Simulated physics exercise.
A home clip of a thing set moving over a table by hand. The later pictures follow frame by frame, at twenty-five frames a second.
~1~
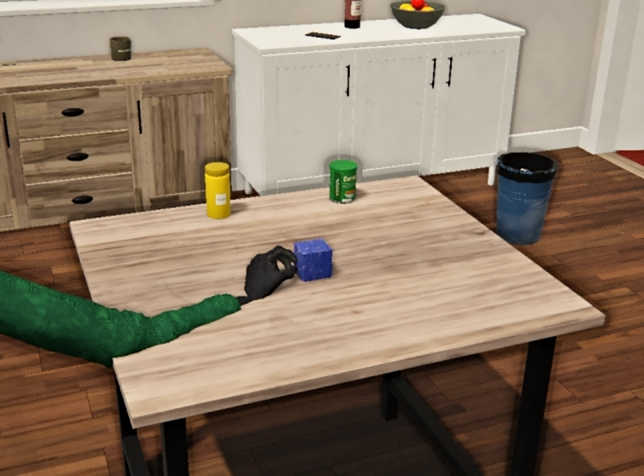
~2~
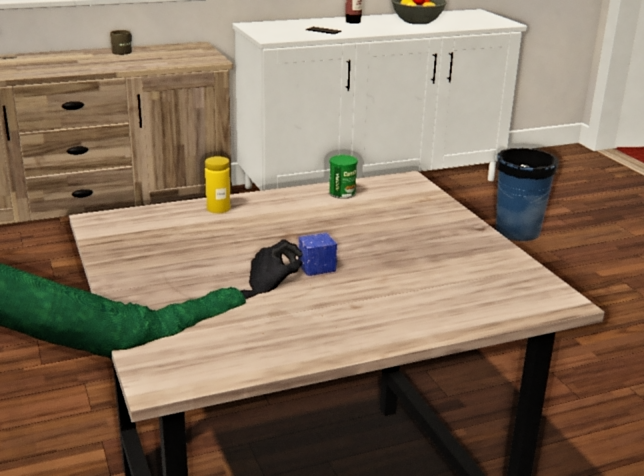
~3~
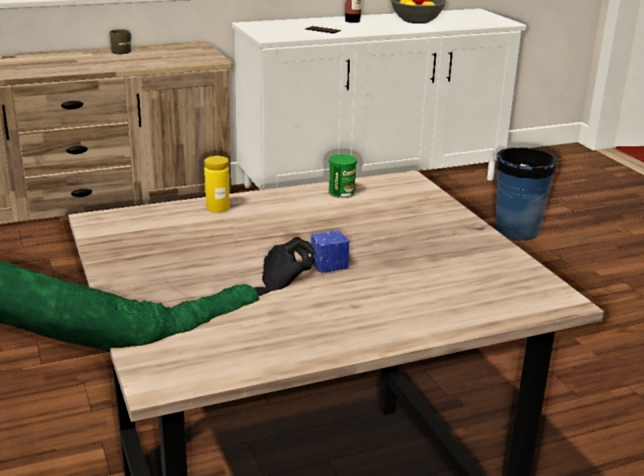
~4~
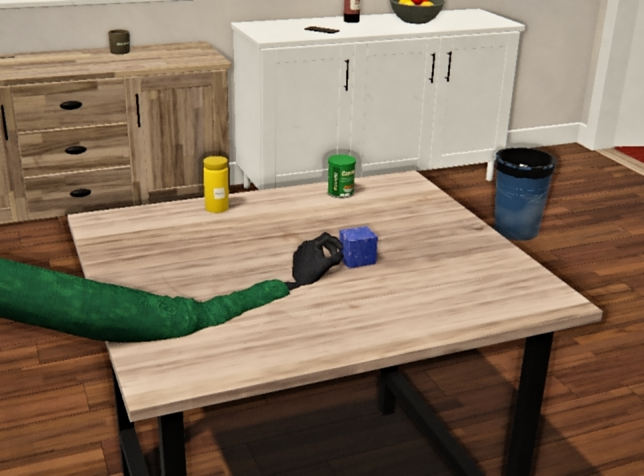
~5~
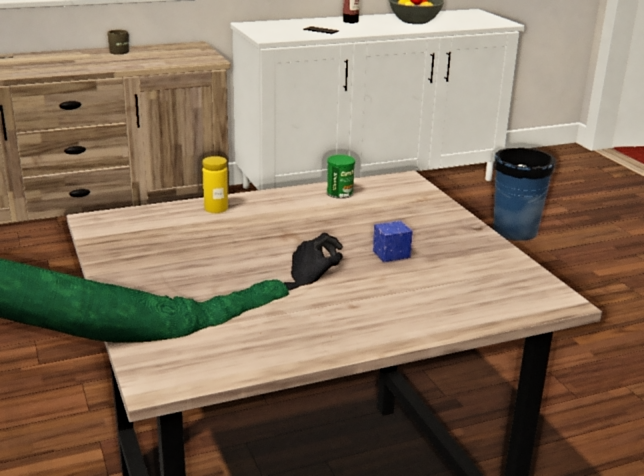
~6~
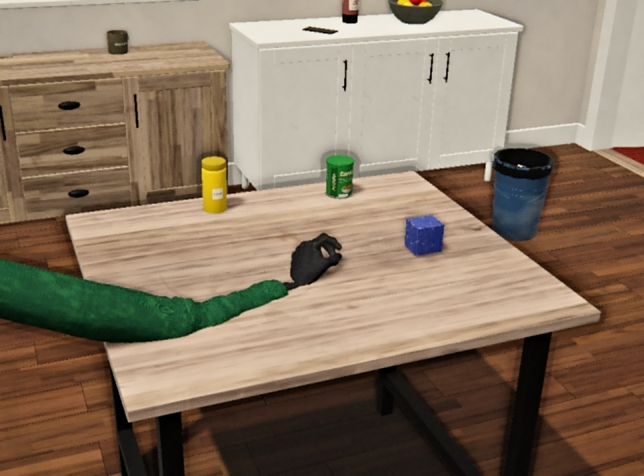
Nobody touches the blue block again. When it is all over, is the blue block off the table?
The blue block goes over the edge.
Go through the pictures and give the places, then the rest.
Under the hand; blue block (313, 260), in the first picture.
Under the hand; blue block (318, 254), in the second picture.
Under the hand; blue block (330, 252), in the third picture.
Blue block (358, 247), in the fourth picture.
Blue block (392, 241) slid about its own width, in the fifth picture.
Blue block (424, 235) slid well along, in the sixth picture.
Then, 0.20 s after the last picture, blue block now off the table.
Then, 0.40 s after the last picture, things are still on the move.
Then, 0.60 s after the last picture, as before.
By the end, off the table, blue block.
